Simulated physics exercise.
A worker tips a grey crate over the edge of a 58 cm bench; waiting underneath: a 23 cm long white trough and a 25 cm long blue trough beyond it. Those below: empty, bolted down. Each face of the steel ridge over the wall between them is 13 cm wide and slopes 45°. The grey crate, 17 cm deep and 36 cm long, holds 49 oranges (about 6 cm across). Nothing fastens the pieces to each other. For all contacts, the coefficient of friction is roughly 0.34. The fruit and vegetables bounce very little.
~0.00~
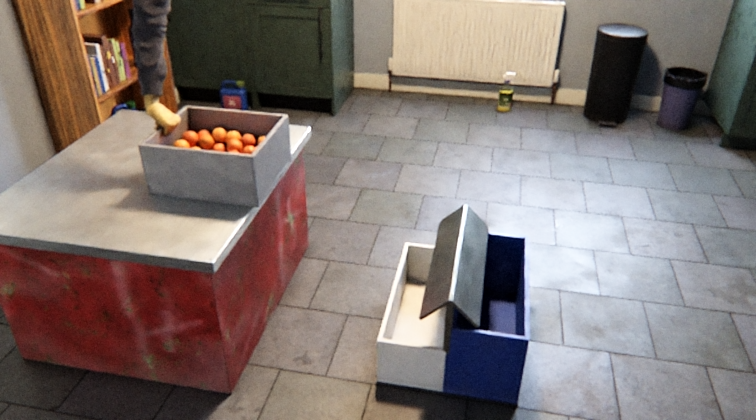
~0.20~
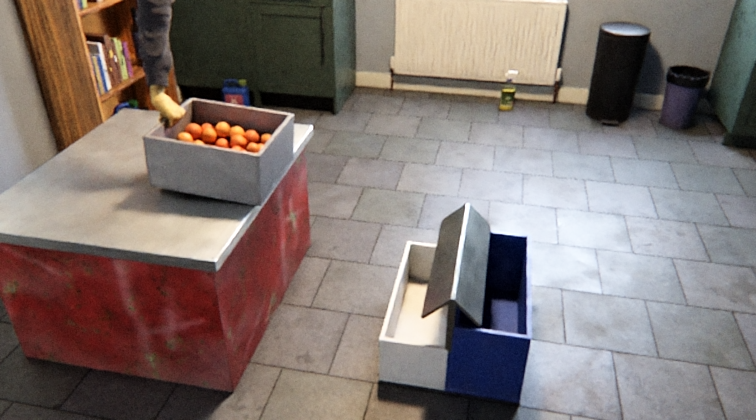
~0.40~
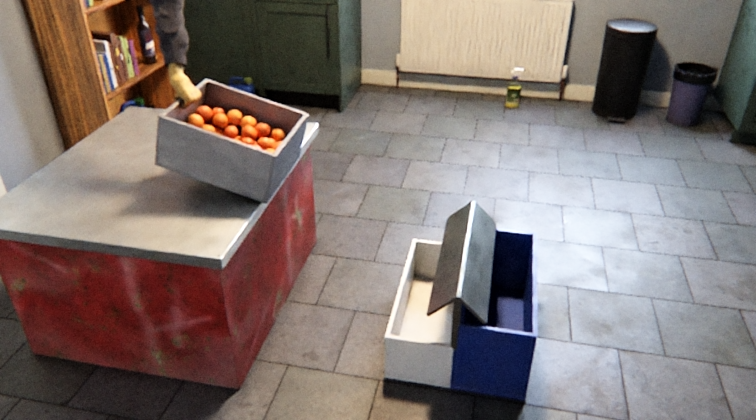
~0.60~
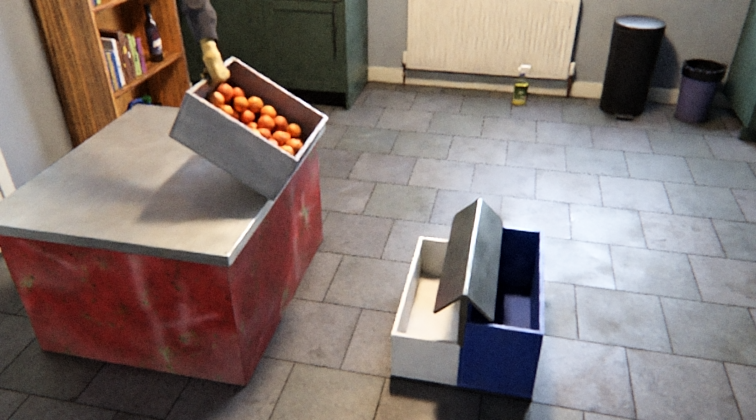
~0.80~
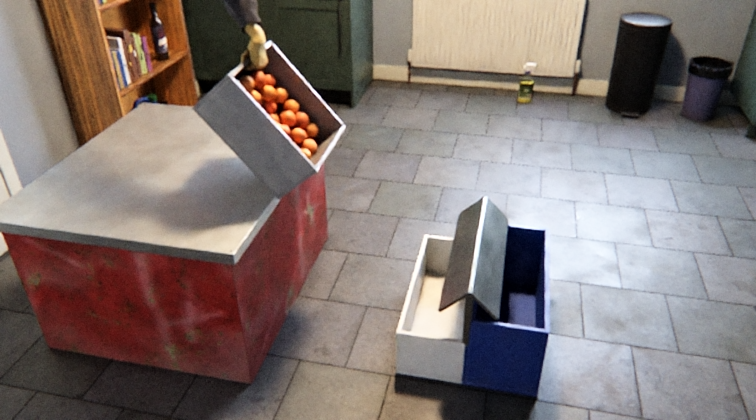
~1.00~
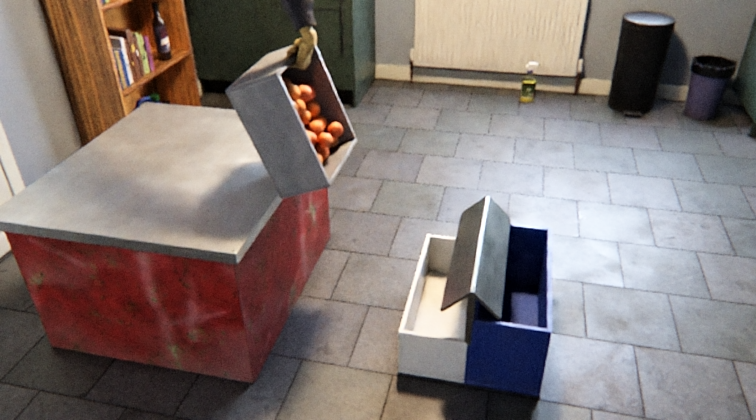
Grey crate of oranges tilting steeply over the edge of a red-sided bench as a gloved hand lifts its far end.
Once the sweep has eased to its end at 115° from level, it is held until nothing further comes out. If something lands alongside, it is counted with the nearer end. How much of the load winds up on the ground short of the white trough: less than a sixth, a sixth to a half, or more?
Prediction - in excess of half of the load, on the ground short of the white trough.
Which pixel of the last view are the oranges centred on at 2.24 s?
At about (391, 306).
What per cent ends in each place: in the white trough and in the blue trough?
About 15 and 0 per cent.
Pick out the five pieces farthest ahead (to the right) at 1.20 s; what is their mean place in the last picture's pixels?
Around (350, 162).
After 1.20 s, tilt 87°; 49 still in the grey crate.
After 1.45 s, tilt 105°; 38 still in the grey crate and 11 in the air.
After 1.79 s, tilt 115°; 6 still in the grey crate, 3 in the white trough, 16 on the ground short of the white trough and 24 in the air.
When it is over (at 2.24 s), 8 in the white trough, 40 on the ground short of the white trough and 1 on the ground beyond the blue trough. Asked share, 40 of 49, 82 per cent.
